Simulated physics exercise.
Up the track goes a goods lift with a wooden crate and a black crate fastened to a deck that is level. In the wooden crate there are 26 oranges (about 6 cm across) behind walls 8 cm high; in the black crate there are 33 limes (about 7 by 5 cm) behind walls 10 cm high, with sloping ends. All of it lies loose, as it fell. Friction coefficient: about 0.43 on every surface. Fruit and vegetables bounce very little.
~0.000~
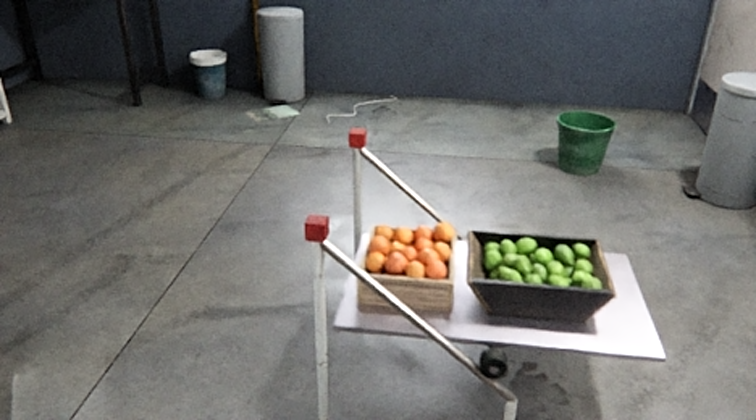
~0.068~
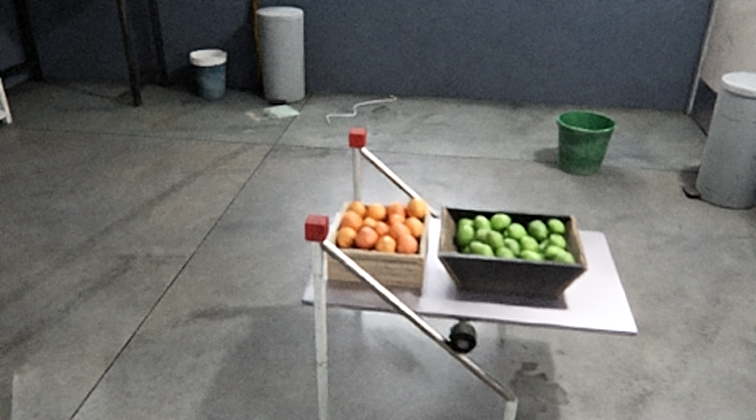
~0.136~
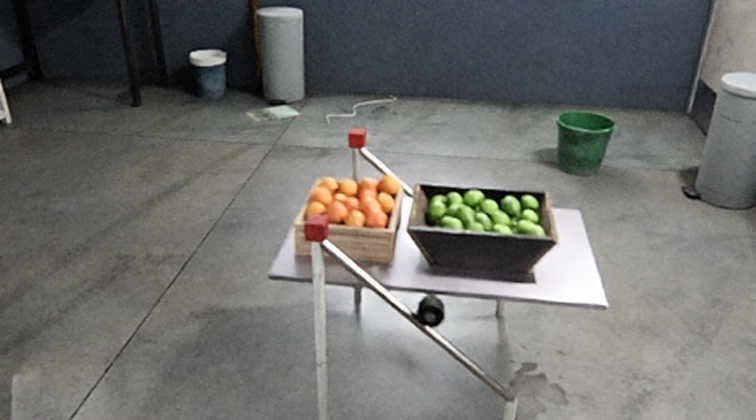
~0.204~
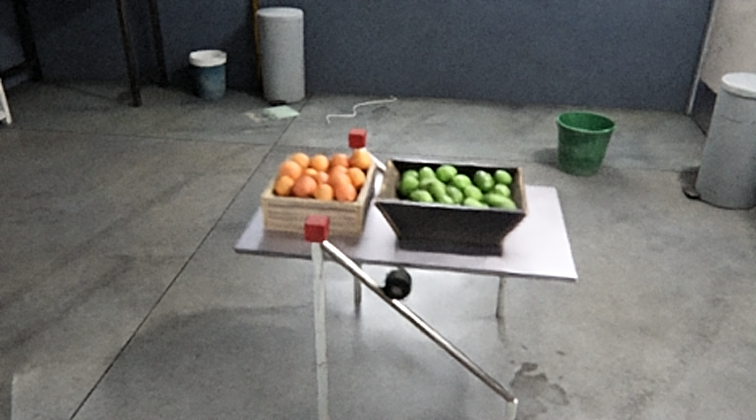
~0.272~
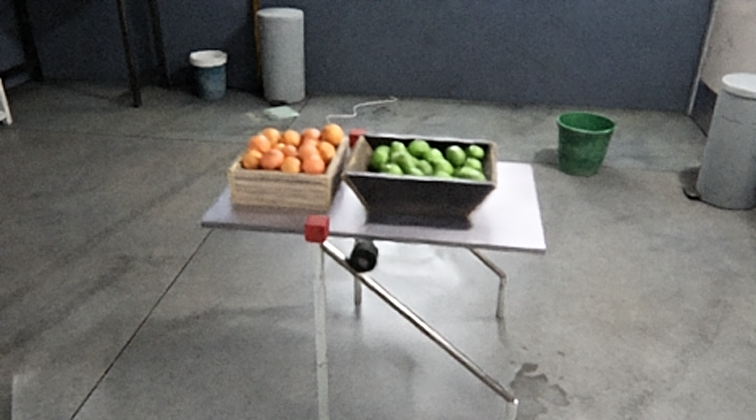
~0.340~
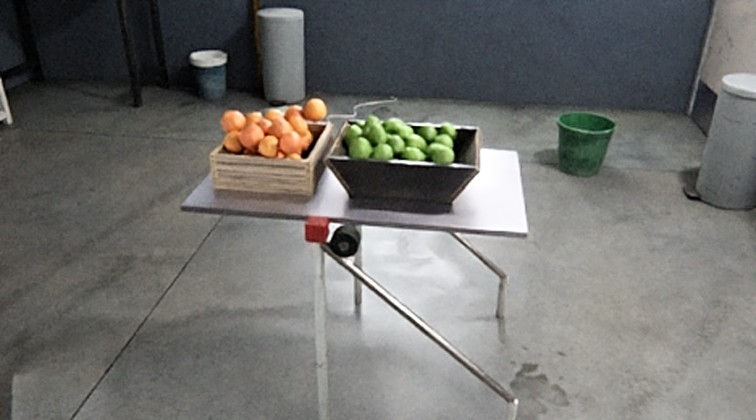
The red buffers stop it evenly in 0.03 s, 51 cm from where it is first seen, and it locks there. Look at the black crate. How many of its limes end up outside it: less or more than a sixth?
The black crate loses more than one in six of its limes.
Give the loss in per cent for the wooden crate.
Lost: Wooden crate 20 per cent.
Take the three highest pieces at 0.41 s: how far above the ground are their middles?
Some 84 cm up.
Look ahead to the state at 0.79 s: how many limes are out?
About 8.
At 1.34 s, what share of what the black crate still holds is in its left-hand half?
Some 80 per cent.
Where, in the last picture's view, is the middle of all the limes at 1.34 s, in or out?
Around (369, 153).
After 0.41 s, wooden crate 25 in, 1 out and black crate 33 in, 0 out.
After 0.57 s, wooden crate 23 in, 3 out and black crate 25 in, 8 out.
After 0.79 s, wooden crate 21 in, 5 out and black crate 25 in, 8 out.
Final count (at 1.34 s), wooden crate 21 in, 5 out and black crate 23 in, 10 out. Asked share, 10 of 33, 30 per cent.
